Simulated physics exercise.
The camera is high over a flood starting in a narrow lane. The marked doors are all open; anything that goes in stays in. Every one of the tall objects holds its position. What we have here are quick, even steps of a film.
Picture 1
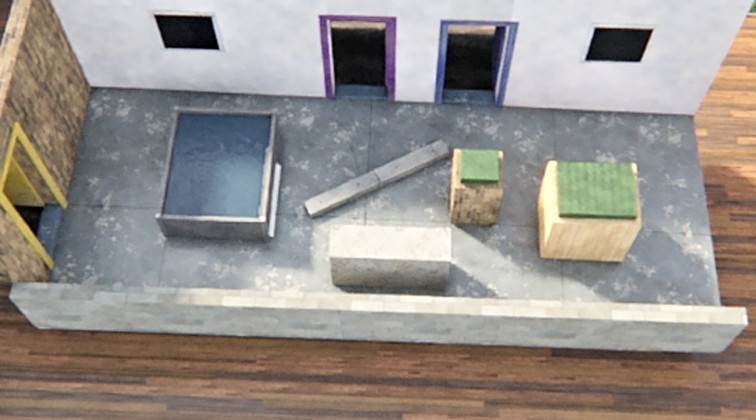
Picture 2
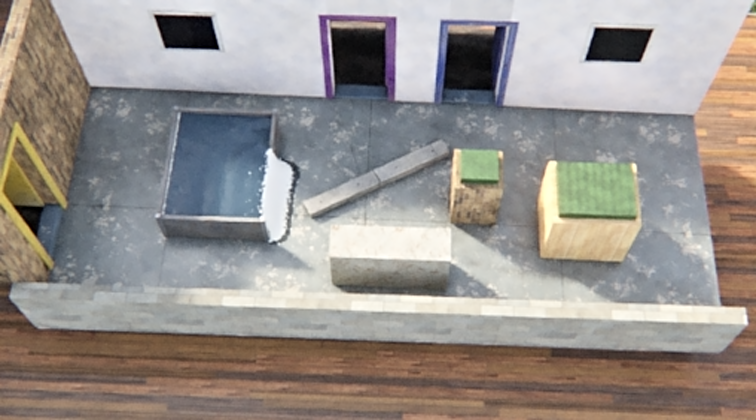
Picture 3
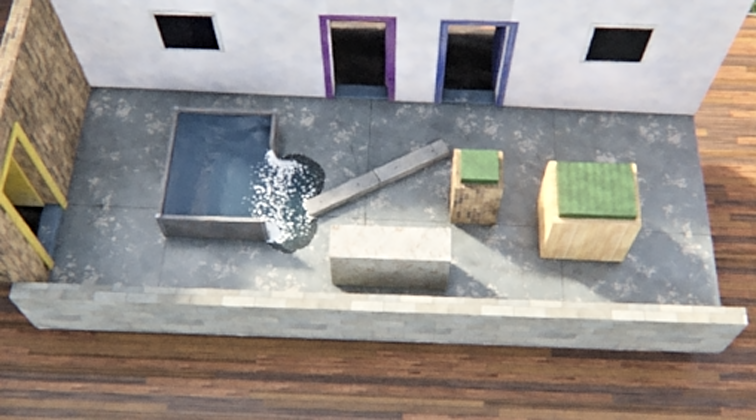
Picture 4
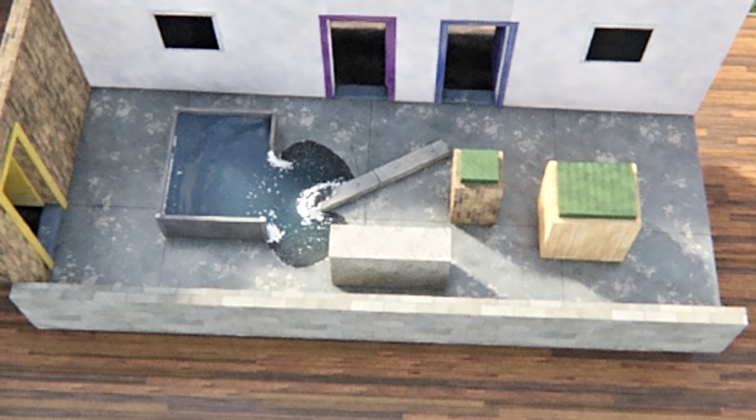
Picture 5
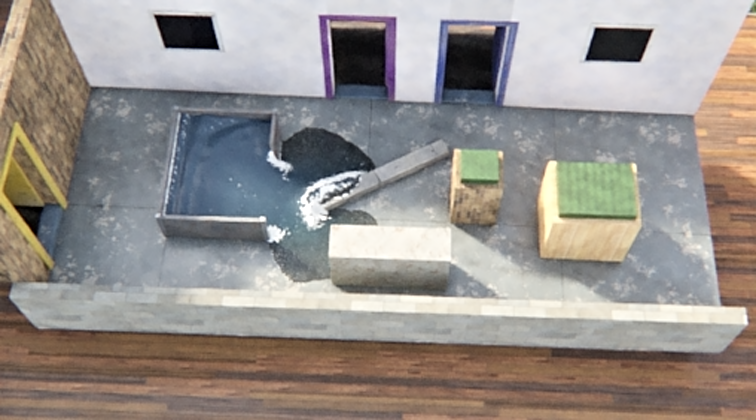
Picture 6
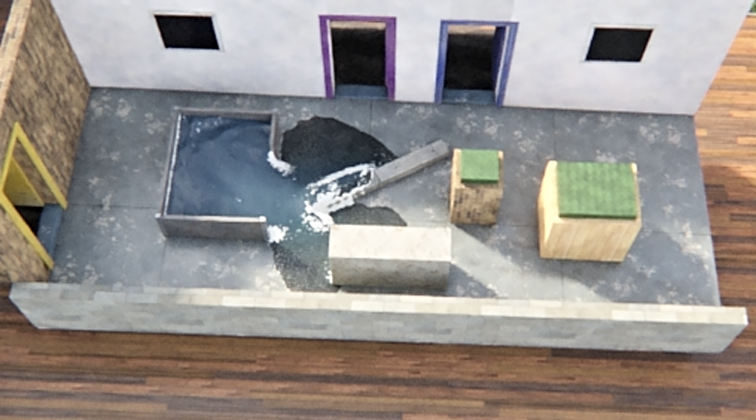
Water pours from the open tank's right side and spreads around a low slanted grey beam.
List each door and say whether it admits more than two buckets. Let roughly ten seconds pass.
The purple door breaks the limit, the yellow door respects the limit, the blue door breaks the limit.
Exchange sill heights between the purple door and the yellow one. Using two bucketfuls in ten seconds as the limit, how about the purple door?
As for the purple door, it remains short of it.
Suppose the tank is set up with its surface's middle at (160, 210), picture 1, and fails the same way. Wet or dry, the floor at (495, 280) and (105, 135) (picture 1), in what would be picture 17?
Result: Inundated; spared.
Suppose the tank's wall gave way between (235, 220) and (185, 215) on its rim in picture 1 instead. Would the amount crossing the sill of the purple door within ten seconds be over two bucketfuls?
Note: Purple door admits less.
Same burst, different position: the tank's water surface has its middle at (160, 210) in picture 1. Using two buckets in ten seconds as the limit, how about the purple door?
Record for purple door: Limit not reached.
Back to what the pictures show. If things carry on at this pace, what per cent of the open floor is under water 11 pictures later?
The answer is around 35 per cent.
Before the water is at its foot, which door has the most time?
It's the one in yellow.
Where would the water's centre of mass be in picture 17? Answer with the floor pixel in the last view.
Somewhere around (331, 195) in the last view.
A moment on, water covers 20 % of the floor; the purple door not reached, the yellow door not reached, the blue door wet at the sill, nothing in.
Next, water covers 35 % of the floor; the purple door under two buckets in, the yellow door not reached, the blue door under two buckets in.
Then, water covers 60 % of the floor; the purple door over two buckets in, the yellow door not reached, the blue door over two buckets in.
Later, water covers 75 % of the floor; the purple door over two buckets in, the yellow door wet at the sill, nothing in, the blue door over two buckets in.
In the end, water covers 60 % of the floor; the purple door over two buckets in, the yellow door wet at the sill, nothing in, the blue door over two buckets in.
